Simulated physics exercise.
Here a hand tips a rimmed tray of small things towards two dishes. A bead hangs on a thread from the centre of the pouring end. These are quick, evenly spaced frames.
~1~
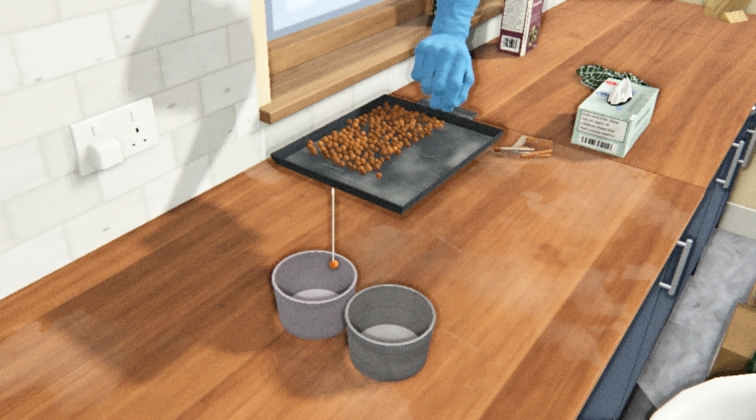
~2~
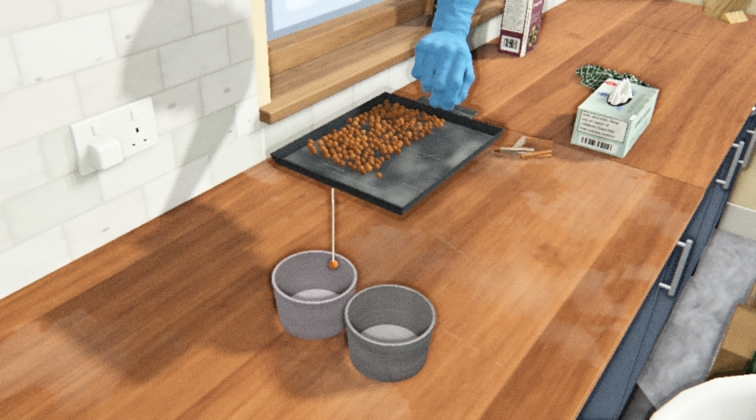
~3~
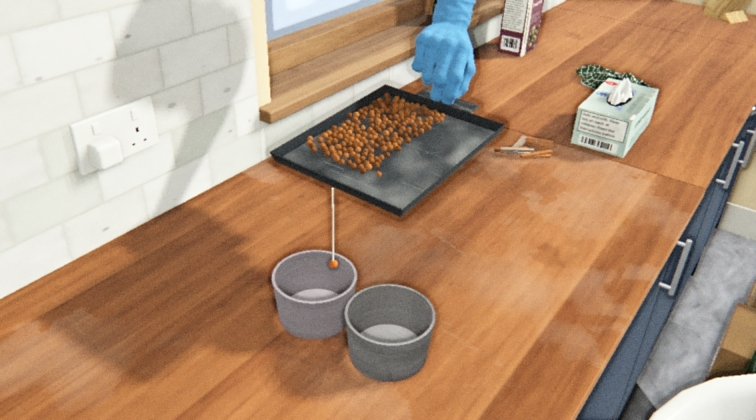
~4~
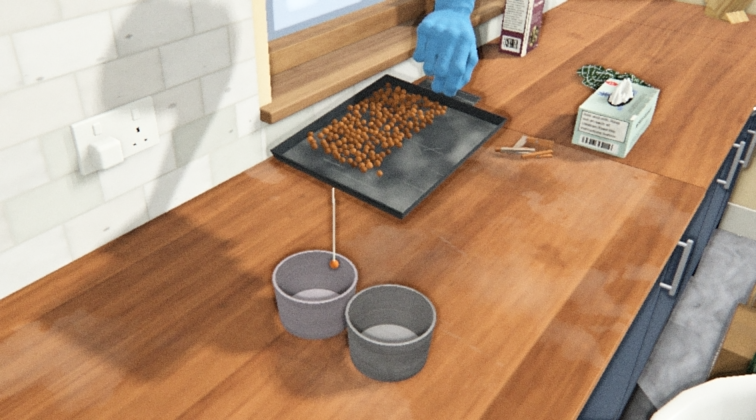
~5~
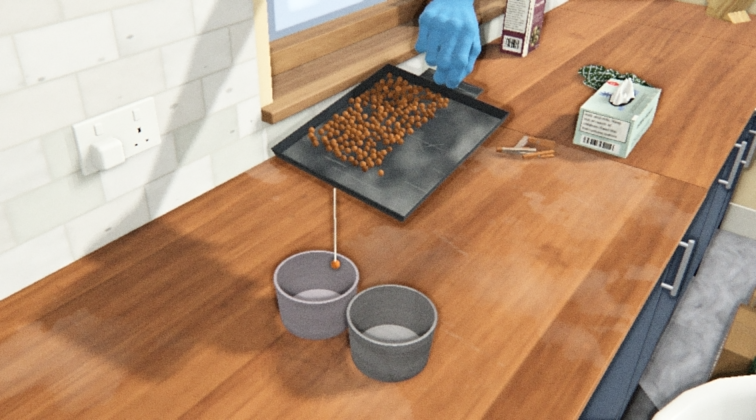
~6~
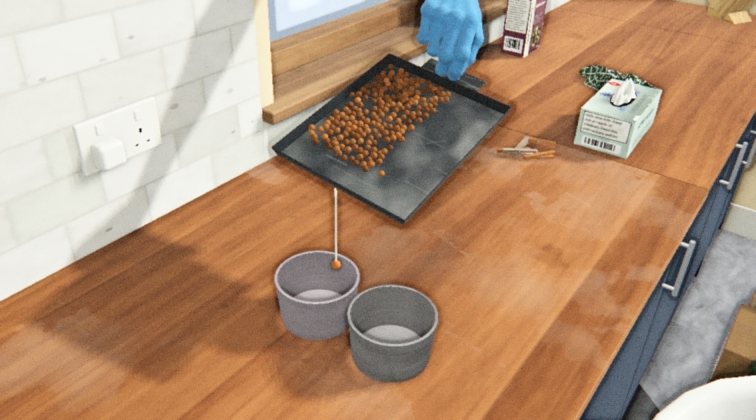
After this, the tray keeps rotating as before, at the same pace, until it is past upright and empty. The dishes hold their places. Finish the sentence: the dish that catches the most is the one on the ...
... right.
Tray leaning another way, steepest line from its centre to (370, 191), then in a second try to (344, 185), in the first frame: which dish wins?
Try 1: The right-side dish; try 2: The left-side dish.
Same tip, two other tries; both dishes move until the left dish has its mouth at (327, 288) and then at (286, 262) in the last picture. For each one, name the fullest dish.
Result for the first try: The dish on the right side; for the second: The dish on the right side.
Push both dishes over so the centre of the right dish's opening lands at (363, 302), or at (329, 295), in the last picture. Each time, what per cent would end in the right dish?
70% for the first placement, 10% for the second.
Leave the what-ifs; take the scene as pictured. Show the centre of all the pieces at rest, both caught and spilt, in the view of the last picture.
Somewhere around (393, 348) in the last picture.
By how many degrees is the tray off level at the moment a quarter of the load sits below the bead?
Somewhere near 60 degrees, I'd say.
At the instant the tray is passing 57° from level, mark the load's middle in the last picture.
I'd put it at about (391, 215).
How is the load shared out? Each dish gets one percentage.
About: Left dish 0, right dish 100 per cent.
Soon, tray tipped steeply; about two thirds on the tray; a small part in the right dish; a stray few outside both; a small part in the air.
A while on, tray tipped right over; a small part on the tray; most in the right dish; a small part outside both; a small part in the air.
Towards the end, tray tipped past a quarter turn; nearly all in the right dish; a small part outside both.
Finally, tray tipped past a quarter turn; nearly all in the right dish; none in the left dish; a small part outside both.
